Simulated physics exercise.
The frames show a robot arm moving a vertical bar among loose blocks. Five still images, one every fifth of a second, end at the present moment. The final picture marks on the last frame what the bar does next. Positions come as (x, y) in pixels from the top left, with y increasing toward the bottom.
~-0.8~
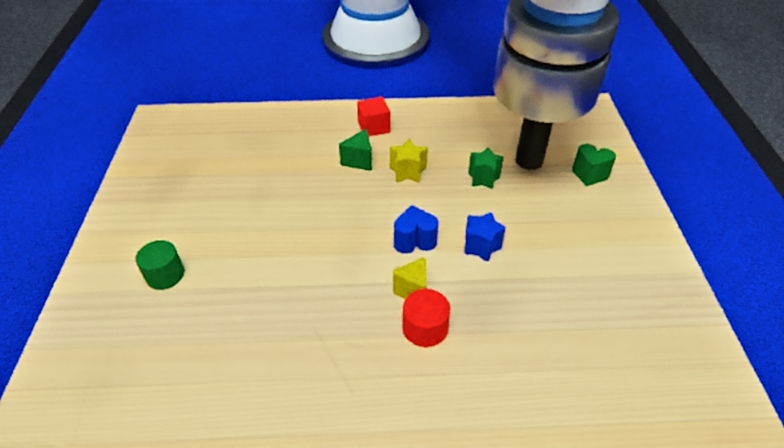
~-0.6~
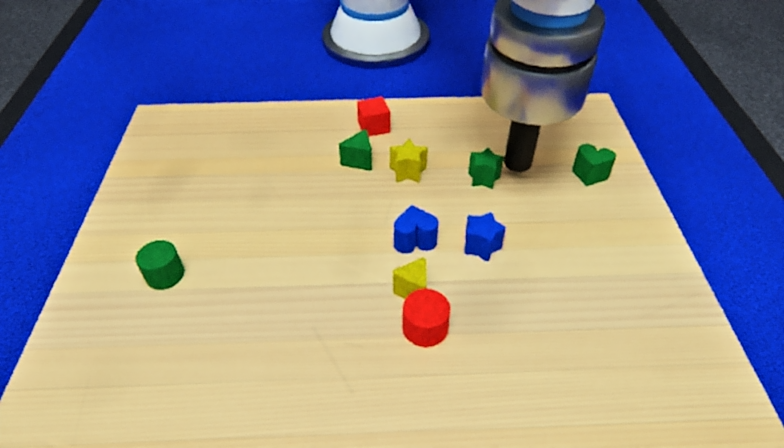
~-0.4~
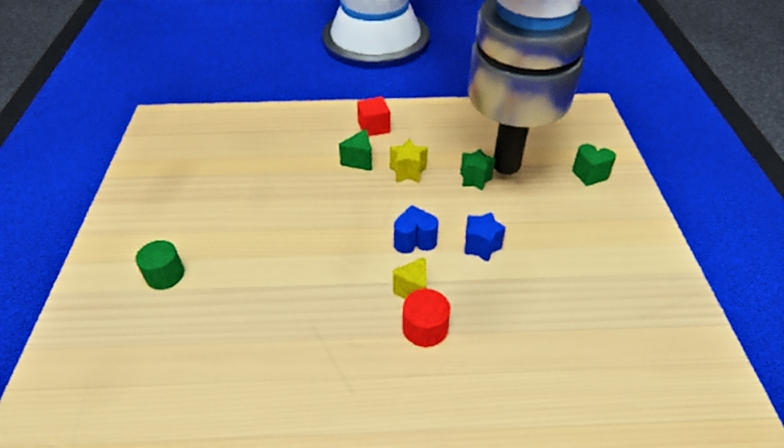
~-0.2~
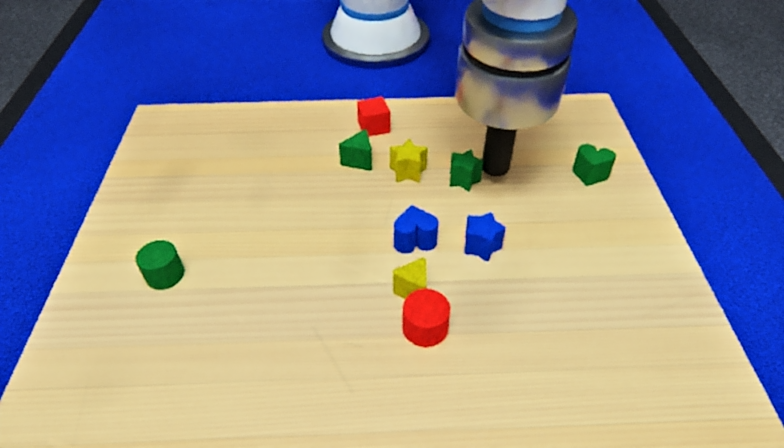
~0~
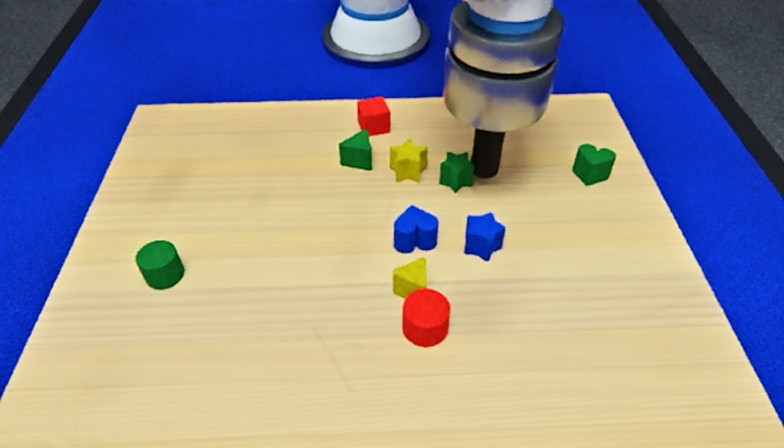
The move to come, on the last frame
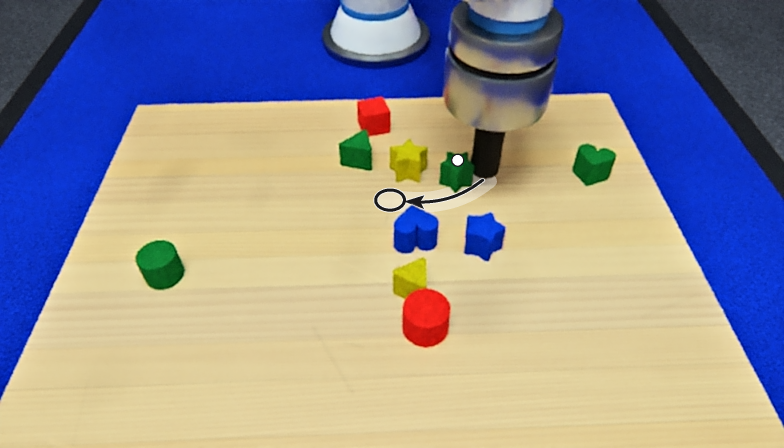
A robot arm with a metal cylinder and black bar stands over a pale wooden board on blue cloth, viewed from a fixed, raised position. A red cube, green triangle and yellow star sit near the top, blue heart and star mid-board, yellow triangle and red cylinder below, green pieces either side. The bar slides left, meets the green star and pushes it slightly toward the yellow star.
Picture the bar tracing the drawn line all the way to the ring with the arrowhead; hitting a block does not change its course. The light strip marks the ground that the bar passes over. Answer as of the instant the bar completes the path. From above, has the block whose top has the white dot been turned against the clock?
My answer is no.
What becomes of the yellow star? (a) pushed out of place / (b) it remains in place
Letter a.
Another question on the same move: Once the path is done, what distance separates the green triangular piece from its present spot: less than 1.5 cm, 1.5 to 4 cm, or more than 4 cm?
Travels under 1.5 cm.
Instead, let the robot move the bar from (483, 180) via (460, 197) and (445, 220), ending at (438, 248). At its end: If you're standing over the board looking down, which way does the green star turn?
Viewed from overhead, the green star winds up turned clockwise.
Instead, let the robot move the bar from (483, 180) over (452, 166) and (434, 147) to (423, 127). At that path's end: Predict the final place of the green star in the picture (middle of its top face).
My prediction: (439, 158).
Drawn move, from (483, 180) over (458, 195) and (425, 202) to (390, 200); the dot is on the green star.
On the path given first. One third of the way, bar at (459, 185); green star at (437, 164), turned 45° clockwise.
Two thirds of the way, bar at (424, 193); yellow star at (403, 147), turned 15° clockwise; green star at (419, 163), turned 95° clockwise.
At the end, bar at (390, 190); green triangular piece still; yellow star at (401, 145), turned 15° clockwise; blue heart block still; green star at (412, 164), turned 130° clockwise.
